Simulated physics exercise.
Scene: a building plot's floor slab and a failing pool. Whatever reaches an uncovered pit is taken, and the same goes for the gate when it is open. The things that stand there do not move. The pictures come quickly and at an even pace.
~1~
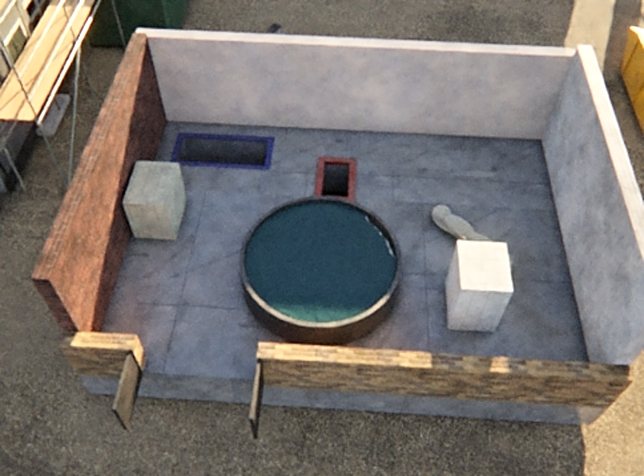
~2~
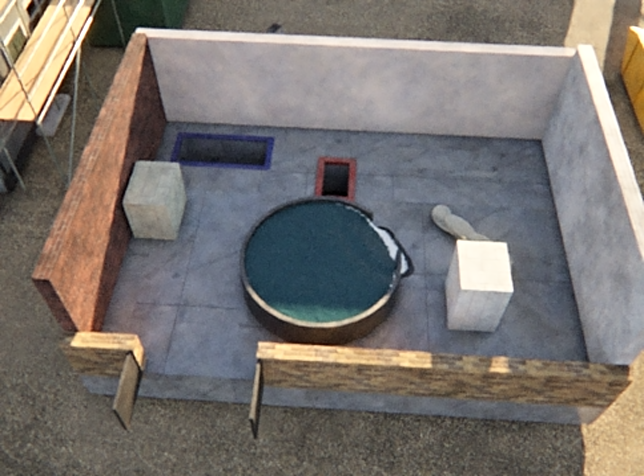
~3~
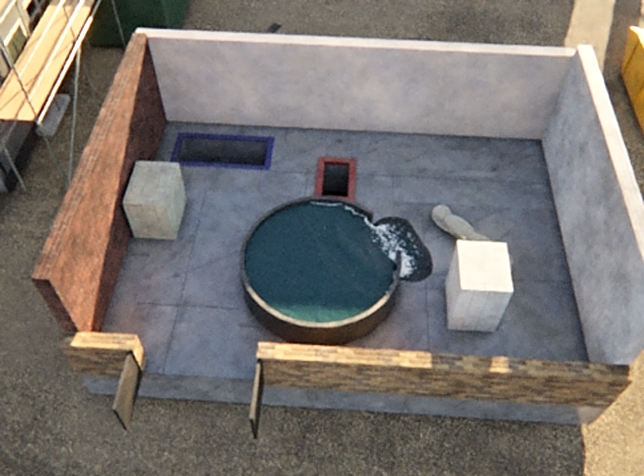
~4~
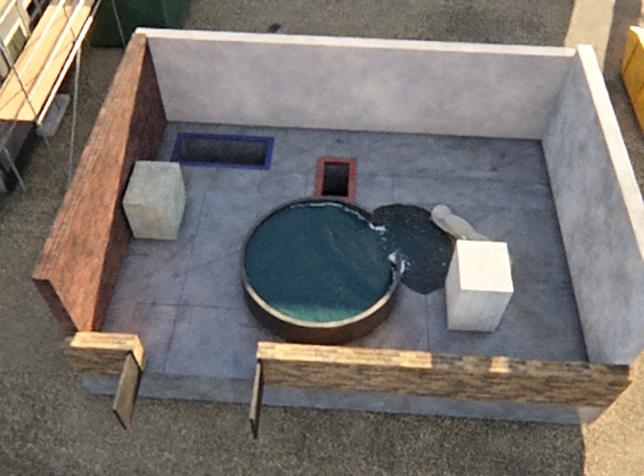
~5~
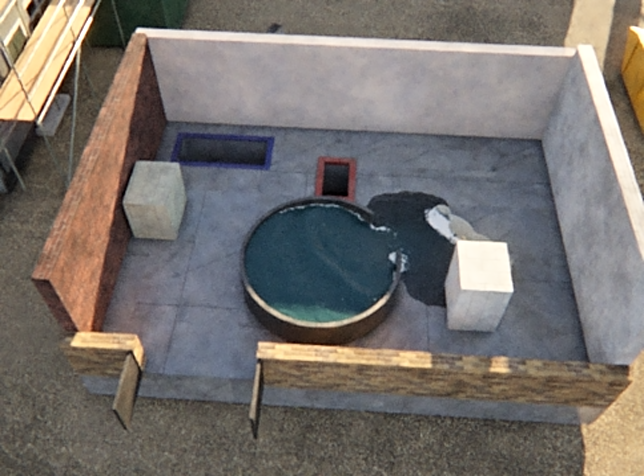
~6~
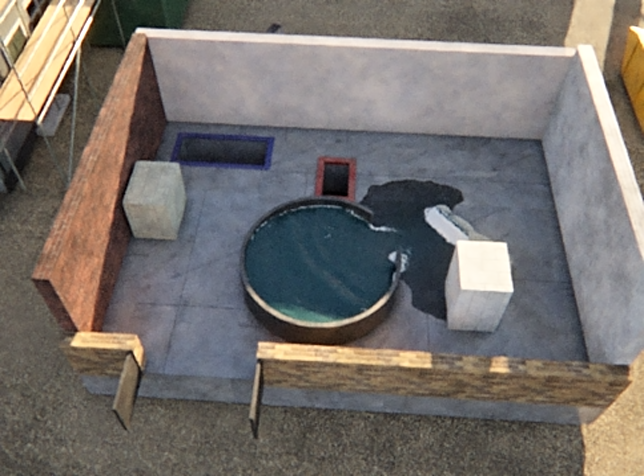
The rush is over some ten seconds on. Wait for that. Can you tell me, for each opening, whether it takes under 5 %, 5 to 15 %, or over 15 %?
I'd say the gate drains very little - not reaching five per cent; I'd say the red pit drains very little - not reaching five per cent; I'd say the blue pit drains a fair bit - five to fifteen per cent.
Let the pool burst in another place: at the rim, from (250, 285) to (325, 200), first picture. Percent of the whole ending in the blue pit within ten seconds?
Blue: 50 %.
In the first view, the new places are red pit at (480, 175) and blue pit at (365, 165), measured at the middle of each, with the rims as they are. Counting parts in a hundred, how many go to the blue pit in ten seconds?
Share, blue pit, approx.: 20 in a hundred.
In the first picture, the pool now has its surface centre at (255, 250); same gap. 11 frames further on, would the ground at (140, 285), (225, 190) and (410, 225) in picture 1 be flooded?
Unflooded - unflooded - soaked.
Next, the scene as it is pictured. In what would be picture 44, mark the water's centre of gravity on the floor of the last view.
At roughly (397, 252).
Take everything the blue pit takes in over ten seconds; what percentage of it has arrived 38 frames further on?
Close to 25 %.
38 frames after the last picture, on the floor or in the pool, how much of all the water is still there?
I'd say roughly 98 percent.
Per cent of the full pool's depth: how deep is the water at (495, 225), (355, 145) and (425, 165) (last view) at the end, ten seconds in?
Going in order, that's 14, 12 and 12 %.
A moment on, water covers 20 % of the floor; the gate 0 %, the red pit 0 %, the blue pit 0 %.
Next, water covers 35 % of the floor; the gate 0 %, the red pit 0 %, the blue pit 0 %.
Then, water covers 45 % of the floor; the gate 0 %, the red pit 0 %, the blue pit 0 %.
Later, water covers 65 % of the floor; the gate 0 %, the red pit 0 %, the blue pit 2 %.
In the end, water covers 75 % of the floor; the gate 1 %, the red pit 0 %, the blue pit 7 %.
